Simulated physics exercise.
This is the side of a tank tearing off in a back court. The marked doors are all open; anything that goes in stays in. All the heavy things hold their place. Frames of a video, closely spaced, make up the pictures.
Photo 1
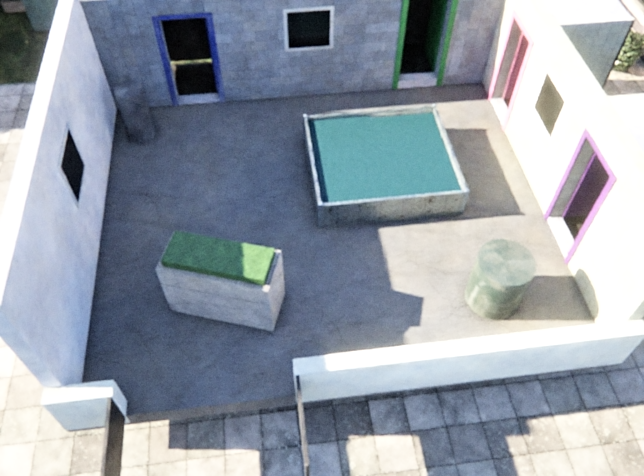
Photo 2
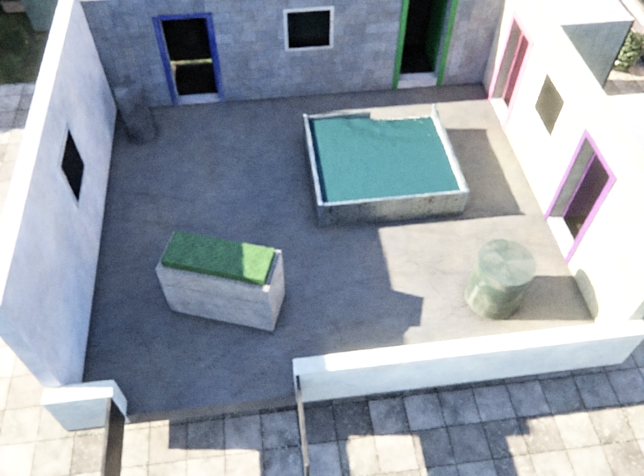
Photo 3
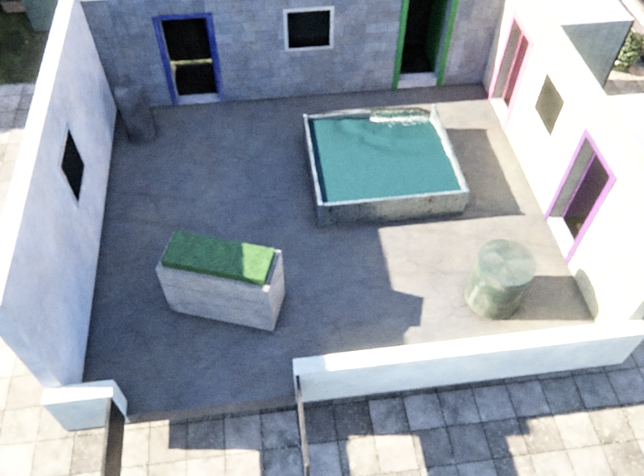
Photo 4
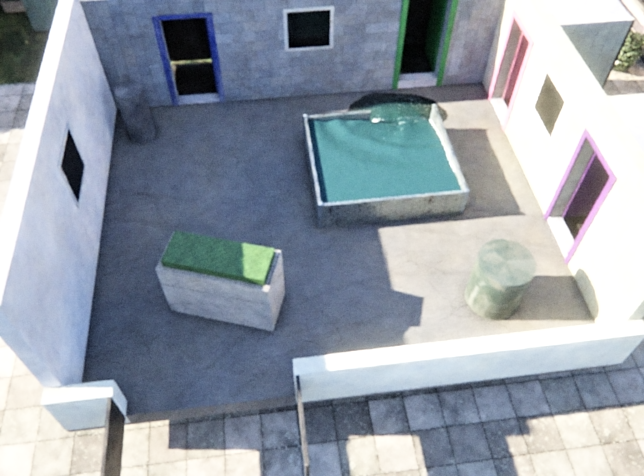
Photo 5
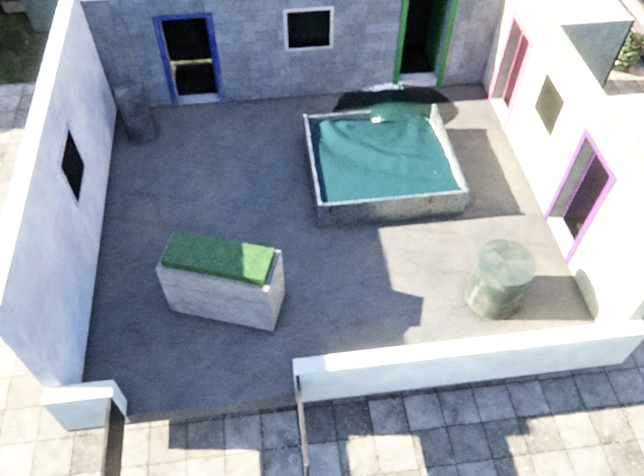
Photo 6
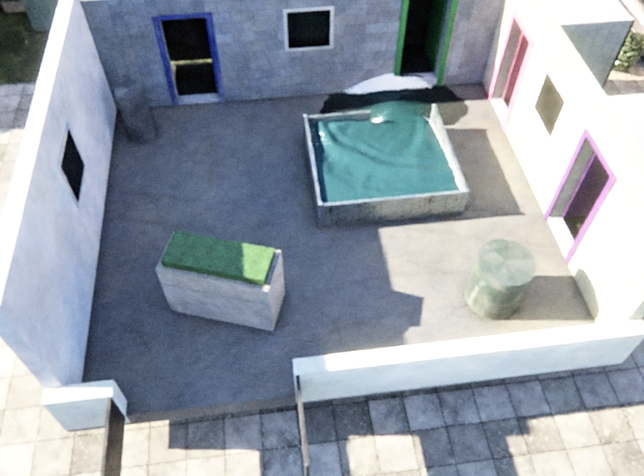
Water ripples in the square tank, then pours out over the courtyard floor behind it.
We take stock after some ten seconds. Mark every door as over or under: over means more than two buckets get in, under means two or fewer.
Purple door - under; pink door - over; green door - over; blue door - under.
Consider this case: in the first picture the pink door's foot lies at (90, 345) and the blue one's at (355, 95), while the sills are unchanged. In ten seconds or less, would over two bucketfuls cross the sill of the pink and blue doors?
Looking at it, the pink door fails to reach the limit, and the blue door tops the limit.
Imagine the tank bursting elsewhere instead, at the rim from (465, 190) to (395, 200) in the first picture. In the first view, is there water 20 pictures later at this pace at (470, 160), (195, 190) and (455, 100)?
One by one: Unsoaked; unsoaked; unsoaked.
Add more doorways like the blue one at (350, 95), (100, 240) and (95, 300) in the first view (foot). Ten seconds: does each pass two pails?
Taking them as listed, the first overshoots, the second undershoots and the third undershoots.
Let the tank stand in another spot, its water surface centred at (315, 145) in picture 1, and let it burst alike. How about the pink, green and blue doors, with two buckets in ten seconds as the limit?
Pink: Exceeds the limit; green: Within the limit; blue: Within the limit.
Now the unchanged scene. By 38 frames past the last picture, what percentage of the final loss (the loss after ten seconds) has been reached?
It comes to around 75 per cent.
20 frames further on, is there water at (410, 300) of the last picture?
I'd say bone-dry there.
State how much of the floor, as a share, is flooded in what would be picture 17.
By my count, 20 percent.
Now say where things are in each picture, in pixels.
The first picture shows the water tank at (381, 155) is whole and still.
In the second picture, the front is at a hidden place, out from the gap on the water tank's far side.
In the third picture, the front is at a hidden place, out from the gap on the water tank's far side.
In the fourth picture, the front is at (367, 98), out from the gap on the water tank's far side.
In the fifth picture, water pours out on the water tank's far side and has run to (420, 87).
In the sixth picture, the front is at (441, 86), out from the gap on the water tank's far side.
A moment on, water covers 10 % of the floor; the purple door not reached, the pink door not reached, the green door under two buckets in, the blue door not reached.
Next, water covers 20 % of the floor; the purple door not reached, the pink door under two buckets in, the green door over two buckets in, the blue door not reached.
Then, water covers 40 % of the floor; the purple door wet at the sill, nothing in, the pink door over two buckets in, the green door far over two buckets in, the blue door wet at the sill, nothing in.
Later, water covers 60 % of the floor; the purple door wet at the sill, nothing in, the pink door far over two buckets in, the green door far over two buckets in, the blue door wet at the sill, nothing in.
In the end, water covers 90 % of the floor; the purple door wet at the sill, nothing in, the pink door far over two buckets in, the green door far over two buckets in, the blue door wet at the sill, nothing in.
